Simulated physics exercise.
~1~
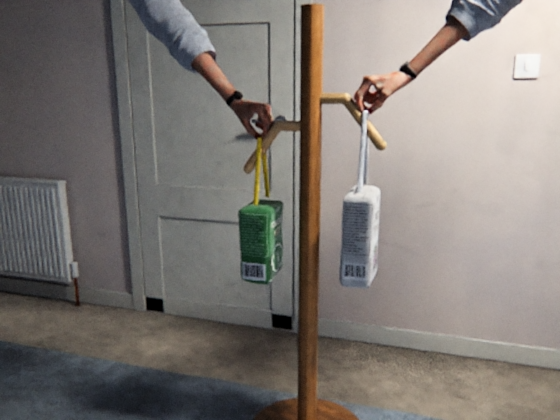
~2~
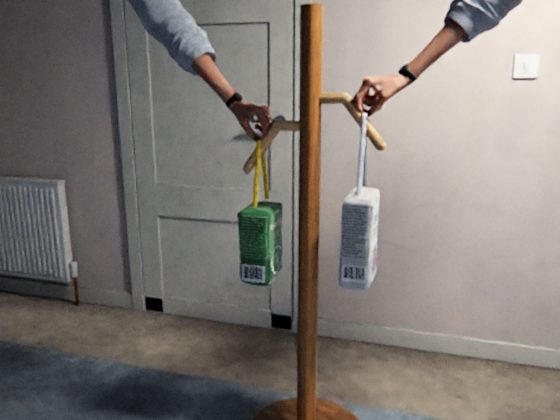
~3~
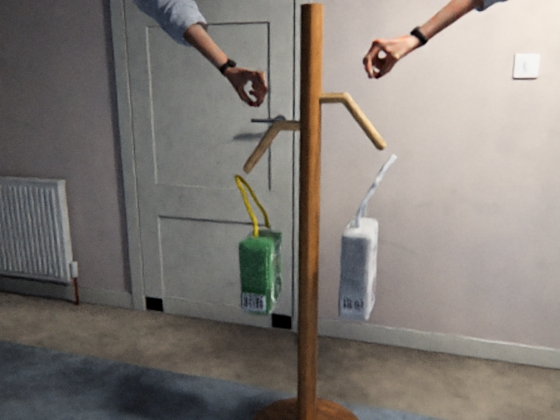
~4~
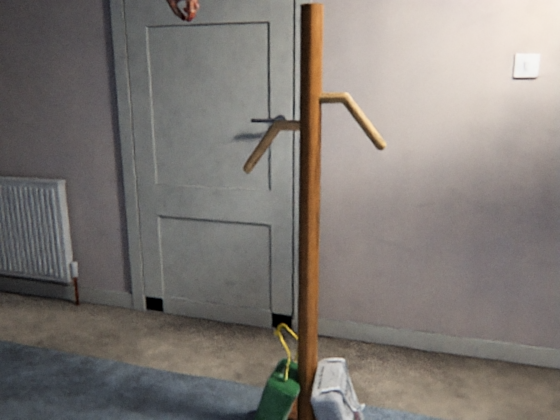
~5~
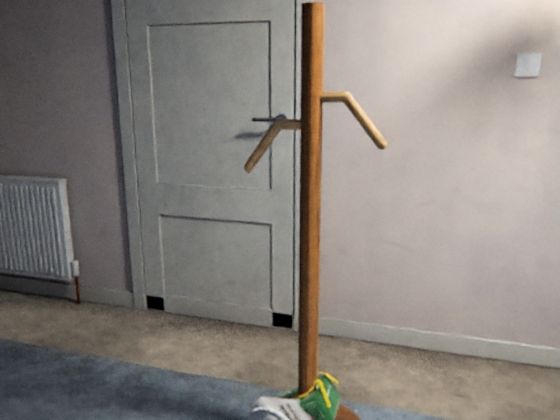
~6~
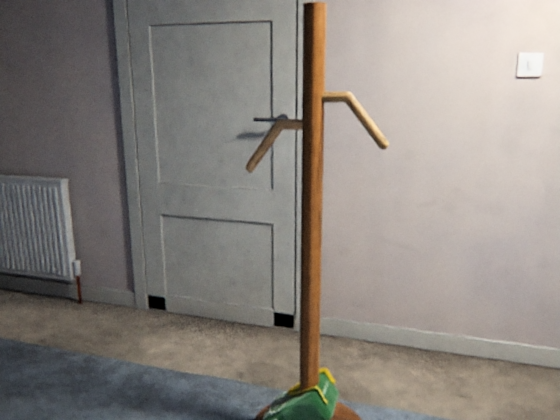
A green sack and a white sack, held by their loops at two downward-sloping pegs on a wooden post, dropped as both hands let go and drew back, then tumbled around the base, ending with the green one leaning there and the white out of sight.
